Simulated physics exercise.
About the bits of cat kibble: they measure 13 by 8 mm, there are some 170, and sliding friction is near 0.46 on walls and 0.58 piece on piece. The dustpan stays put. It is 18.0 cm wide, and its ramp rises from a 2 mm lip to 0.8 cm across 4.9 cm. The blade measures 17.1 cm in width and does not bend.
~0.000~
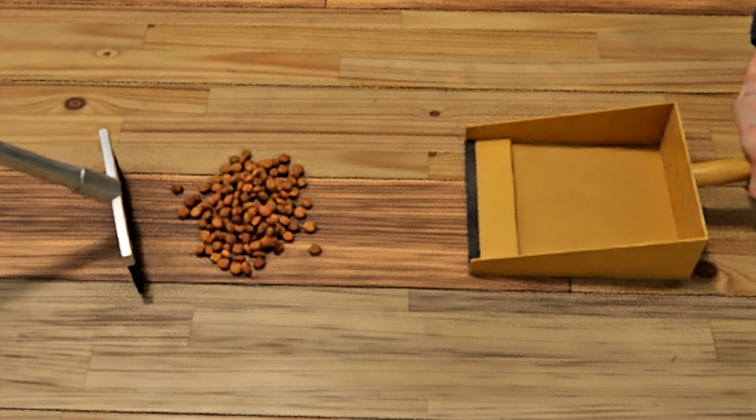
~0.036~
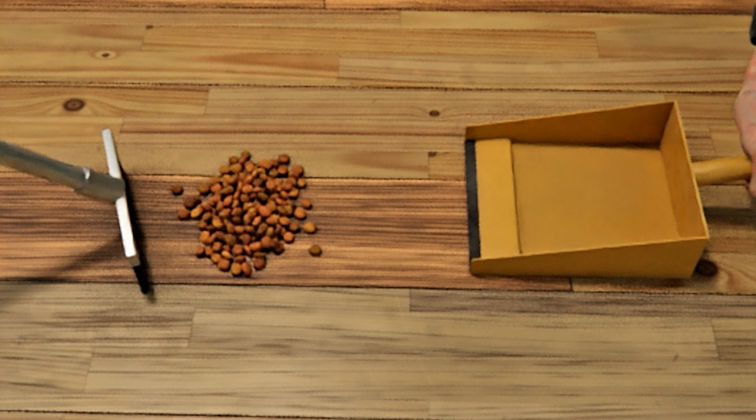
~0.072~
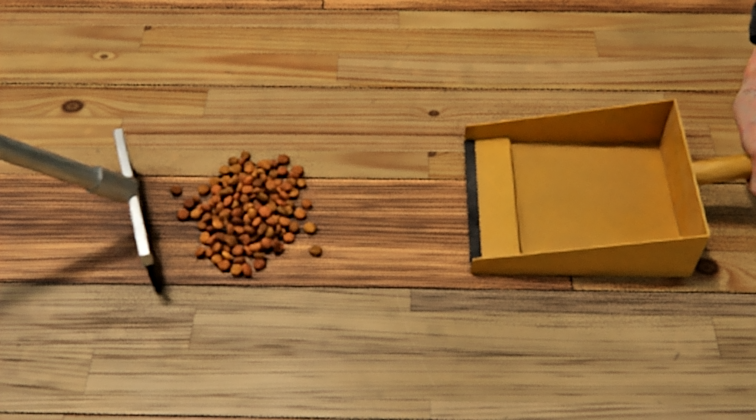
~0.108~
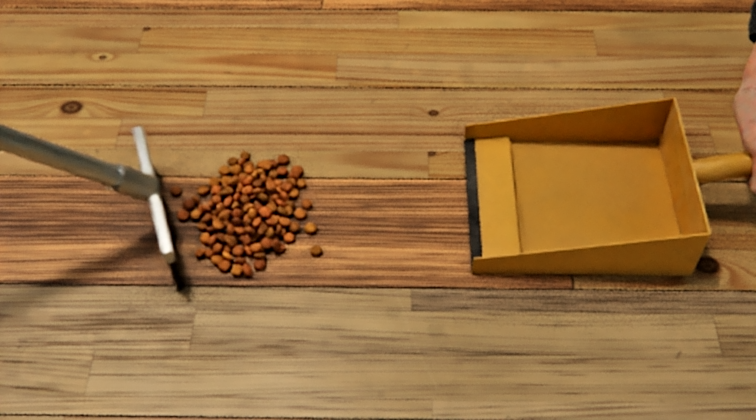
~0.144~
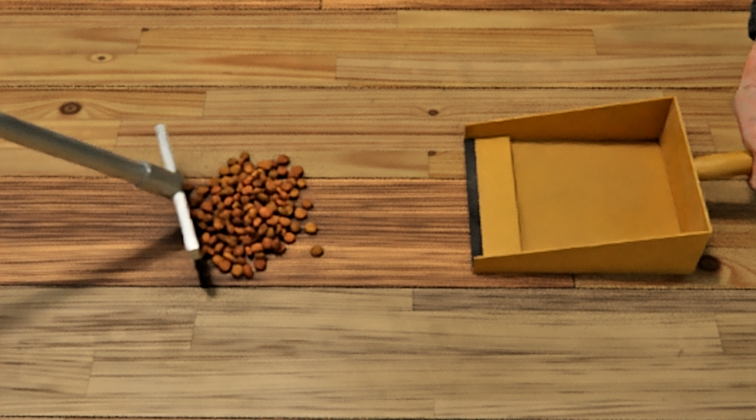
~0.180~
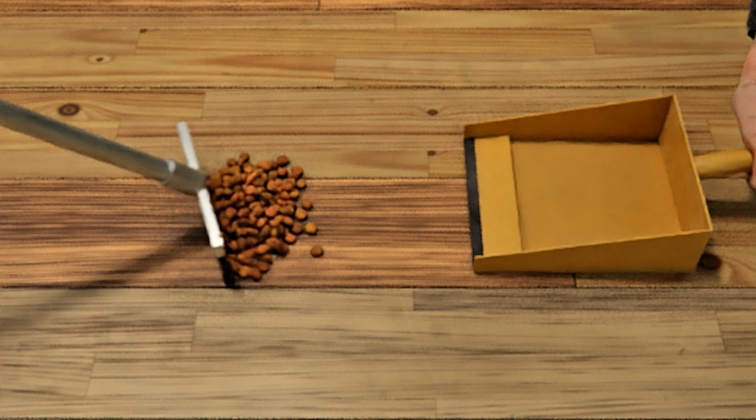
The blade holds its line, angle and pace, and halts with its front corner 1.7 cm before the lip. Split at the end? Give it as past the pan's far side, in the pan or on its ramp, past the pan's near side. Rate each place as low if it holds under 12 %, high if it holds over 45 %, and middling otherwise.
Past the pan's far side - middling; in the pan or on its ramp - middling; past the pan's near side - low.
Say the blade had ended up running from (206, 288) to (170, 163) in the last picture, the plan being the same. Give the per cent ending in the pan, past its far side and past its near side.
Final per cent - pan 0, far 0, near 15.
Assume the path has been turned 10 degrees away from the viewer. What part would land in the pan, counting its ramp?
About 20 percent would end up there.
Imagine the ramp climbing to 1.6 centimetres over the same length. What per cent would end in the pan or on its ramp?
Around 15 per cent.
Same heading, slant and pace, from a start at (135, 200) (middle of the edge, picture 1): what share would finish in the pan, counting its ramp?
Roughly 20 percent would end up there.
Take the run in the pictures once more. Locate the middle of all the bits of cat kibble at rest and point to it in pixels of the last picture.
Near (448, 167).
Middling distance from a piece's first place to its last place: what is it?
22 cm, roughly.
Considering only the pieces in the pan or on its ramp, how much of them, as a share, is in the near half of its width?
Something like 50 per cent of the catch.
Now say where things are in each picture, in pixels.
Blade from (129, 259) to (106, 139), moved 0.0 cm, 0 of the pieces shifted so far; middle of the pieces at (248, 208); pan at (588, 207), in the first frame.
Blade from (133, 260) to (109, 140), moved 0.4 cm, 0 of the pieces shifted so far; middle of the pieces at (248, 208), in the second frame.
Blade from (147, 259) to (121, 139), moved 1.7 cm, 0 of the pieces shifted so far; middle of the pieces at (248, 209), in the third frame.
Blade from (169, 256) to (140, 137), moved 3.8 cm, 0 of the pieces shifted so far; middle of the pieces at (248, 209), in the fourth frame.
Blade from (195, 253) to (162, 135), moved 6.1 cm, 5 of the pieces shifted so far; middle of the pieces at (248, 210), in the fifth frame.
Blade from (220, 250) to (184, 133), moved 8.5 cm, 101 of the pieces shifted so far; middle of the pieces at (255, 208); pan at (590, 202). The blade's pace is about 0.65 m/s, heading 11 degrees away from the viewer's side, in the sixth frame.
Then, at 0.36 s, middle of the blade 16 cm from the lip; 0 % over the lip, far side 5 %, near side 5 %.
After 0.49 s, middle of the blade 8 cm from the lip; 0 % over the lip, far side 15 %, near side 5 %.
After 0.74 s, middle of the blade 5 cm from the lip; 20 % over the lip, far side 20 %, near side 5 %.
In the end, at 1.2 s, far side 20 %, pan 20 %, near side 5 %, in front of the lip or behind the blade 60 %.
